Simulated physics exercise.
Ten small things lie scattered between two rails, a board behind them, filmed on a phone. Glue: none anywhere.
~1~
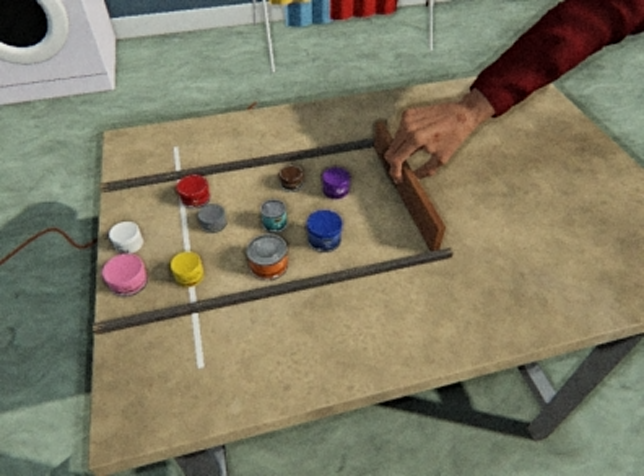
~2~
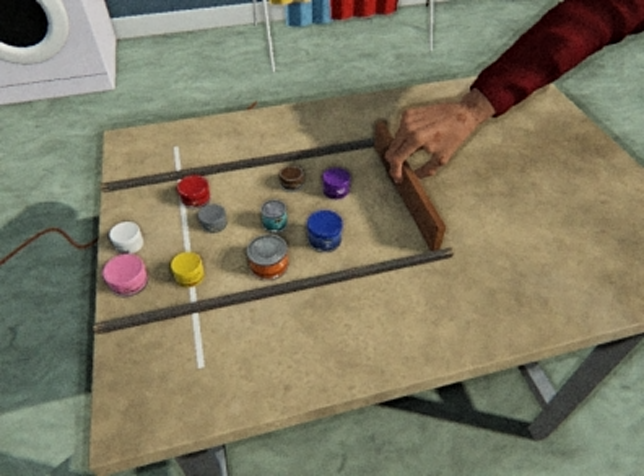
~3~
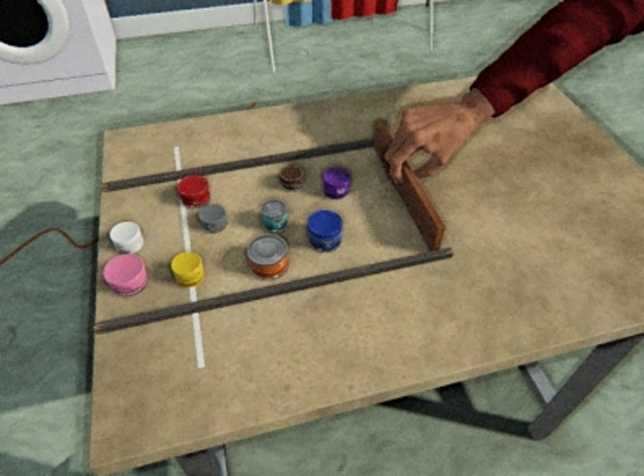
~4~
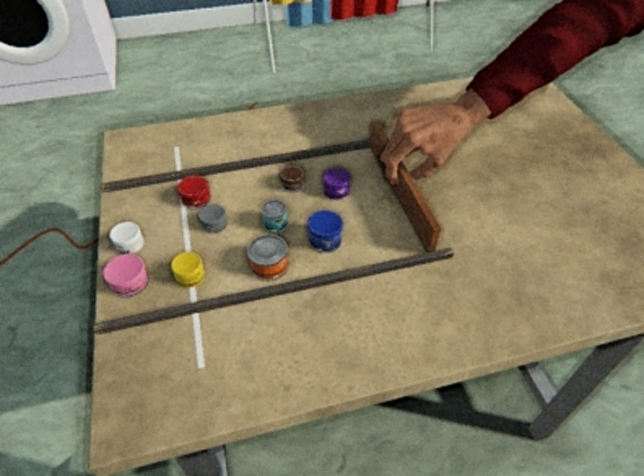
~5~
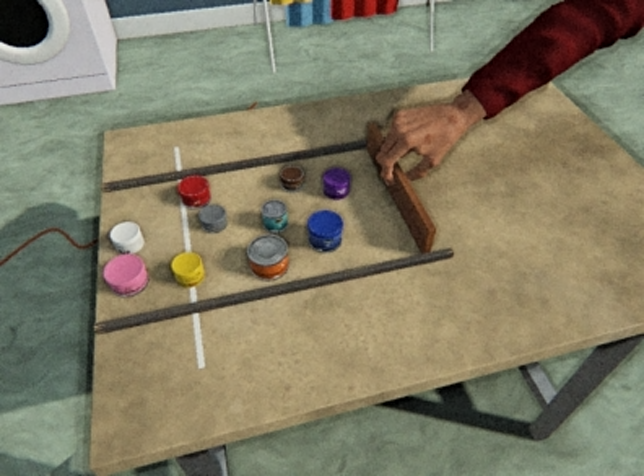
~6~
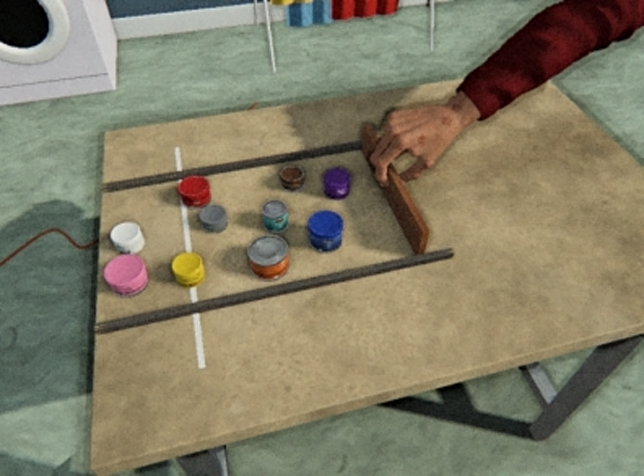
Hand sliding a wooden board slightly left between two dark rails, toward ten small colourful tubs sitting still on a tabletop.
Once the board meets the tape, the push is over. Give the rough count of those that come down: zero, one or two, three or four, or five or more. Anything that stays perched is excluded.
I expect every piece to stay on the table.
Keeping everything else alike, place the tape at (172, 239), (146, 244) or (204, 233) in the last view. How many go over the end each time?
In order: 0, 2 and 0.
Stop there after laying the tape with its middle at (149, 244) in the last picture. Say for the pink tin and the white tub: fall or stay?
Pink tin down; white tub down.
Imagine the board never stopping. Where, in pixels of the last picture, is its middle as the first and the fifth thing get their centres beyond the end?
At (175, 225) for the first, at (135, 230) for the fifth.
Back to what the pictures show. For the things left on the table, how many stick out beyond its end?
1.
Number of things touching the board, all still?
It is in contact with 5.
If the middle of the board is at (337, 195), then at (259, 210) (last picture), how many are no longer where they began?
Tally at point one: 1; at point two: 5.
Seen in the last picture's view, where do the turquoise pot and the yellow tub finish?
The turquoise pot comes to rest at (173, 234), and the yellow tub comes to rest at (142, 277).
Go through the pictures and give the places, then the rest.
The first frame shows pink tin (126, 275); white tub (127, 238); yellow tub (188, 270); board (405, 182); tape (186, 236).
The second frame shows white tub (127, 238); purple tub (336, 184).
The third frame shows yellow tub (188, 270); orange tin (268, 257).
The fourth frame shows pink tin (127, 276); blue tin (325, 232).
The fifth frame shows white tub (128, 239); red pot (195, 192).
The sixth frame shows pink tin (127, 276); white tub (128, 239); yellow tub (189, 271); board (391, 185); tape (187, 236).
Soon after, none off yet; pink tin at rest near (127, 276); white tub at rest near (128, 239); yellow tub at rest near (189, 271).
At rest, the number that fall off is zero.
